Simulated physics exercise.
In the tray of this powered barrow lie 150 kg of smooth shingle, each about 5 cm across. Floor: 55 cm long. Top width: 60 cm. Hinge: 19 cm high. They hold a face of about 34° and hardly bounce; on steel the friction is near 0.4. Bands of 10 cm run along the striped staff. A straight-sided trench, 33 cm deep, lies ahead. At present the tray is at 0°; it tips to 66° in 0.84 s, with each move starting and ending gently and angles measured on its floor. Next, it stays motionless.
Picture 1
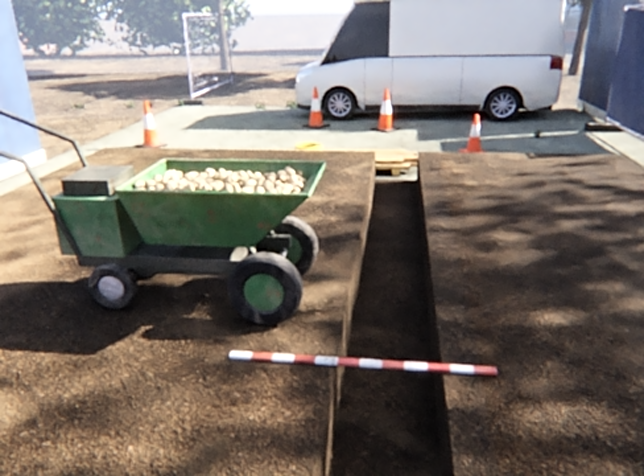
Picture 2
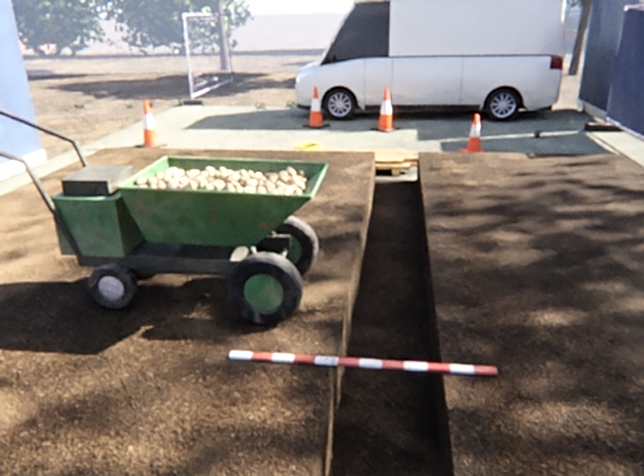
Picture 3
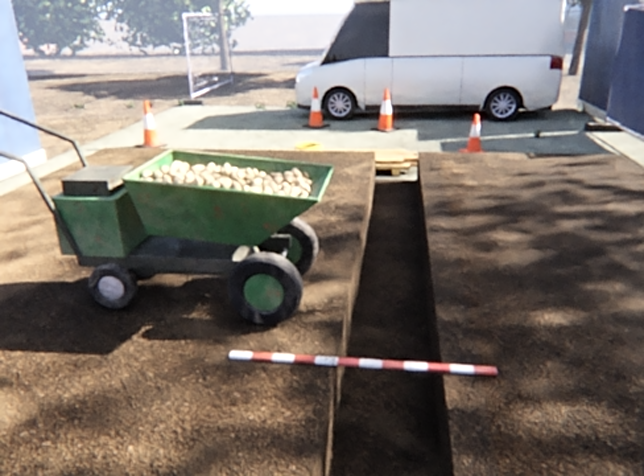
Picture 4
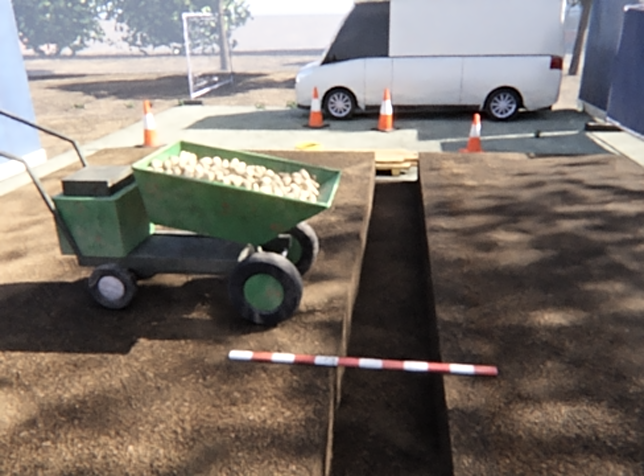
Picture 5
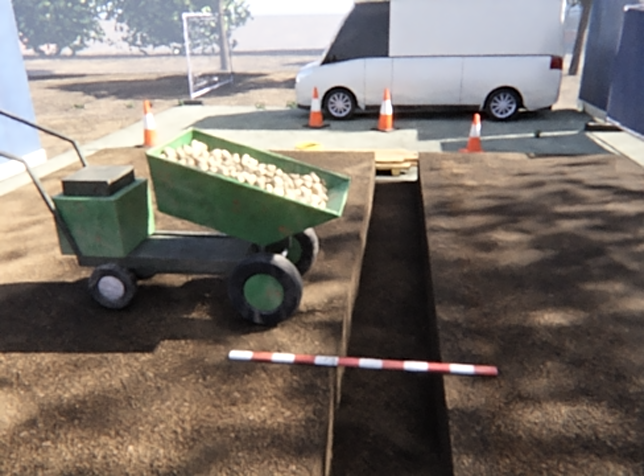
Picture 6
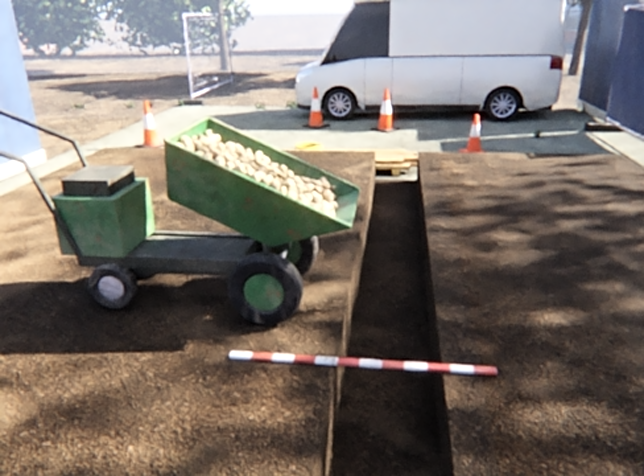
A green powered barrow loaded with pale, rounded stones stands at left on sunlit brown ground, seen from slightly above by a still camera. Right of it runs a straight, dark trench crossed by a red-and-white striped staff, with orange cones and a white van behind. The tray, level at first, tilts gently then faster, its rear rising and its front lip dipping rightward, while the wheels stay put.
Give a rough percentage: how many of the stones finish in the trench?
69 %.
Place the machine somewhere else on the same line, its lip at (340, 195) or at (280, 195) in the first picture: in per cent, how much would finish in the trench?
Around 35 and then 95 percent.
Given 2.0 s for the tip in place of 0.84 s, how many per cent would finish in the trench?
Near 85 per cent.
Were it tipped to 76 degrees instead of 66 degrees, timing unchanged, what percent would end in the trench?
Trench share: Approx. 85%.
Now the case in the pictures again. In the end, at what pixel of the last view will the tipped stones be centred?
The middle should be near (416, 343).
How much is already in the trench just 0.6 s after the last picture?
At that moment: Approx. 30 %.
Then, 0.3 s after the last picture the floor is at 56°, 100 % in the tray; the foremost stones are at (374, 256).
Then, 0.6 s after the last picture the floor is at 66°, 65 % in the tray, 32 % in the trench, 3 % past the trench; the foremost stones are at (455, 307).
Then, 0.9 s after the last picture the floor is at 66°, 15 % in the tray, 55 % in the trench, 30 % past the trench; the foremost stones are at (579, 301).
Then, 2.9 s after the last picture the floor is at 66°, 0 % in the tray, 69 % in the trench, 31 % past the trench; the foremost stones are past the picture's edge.
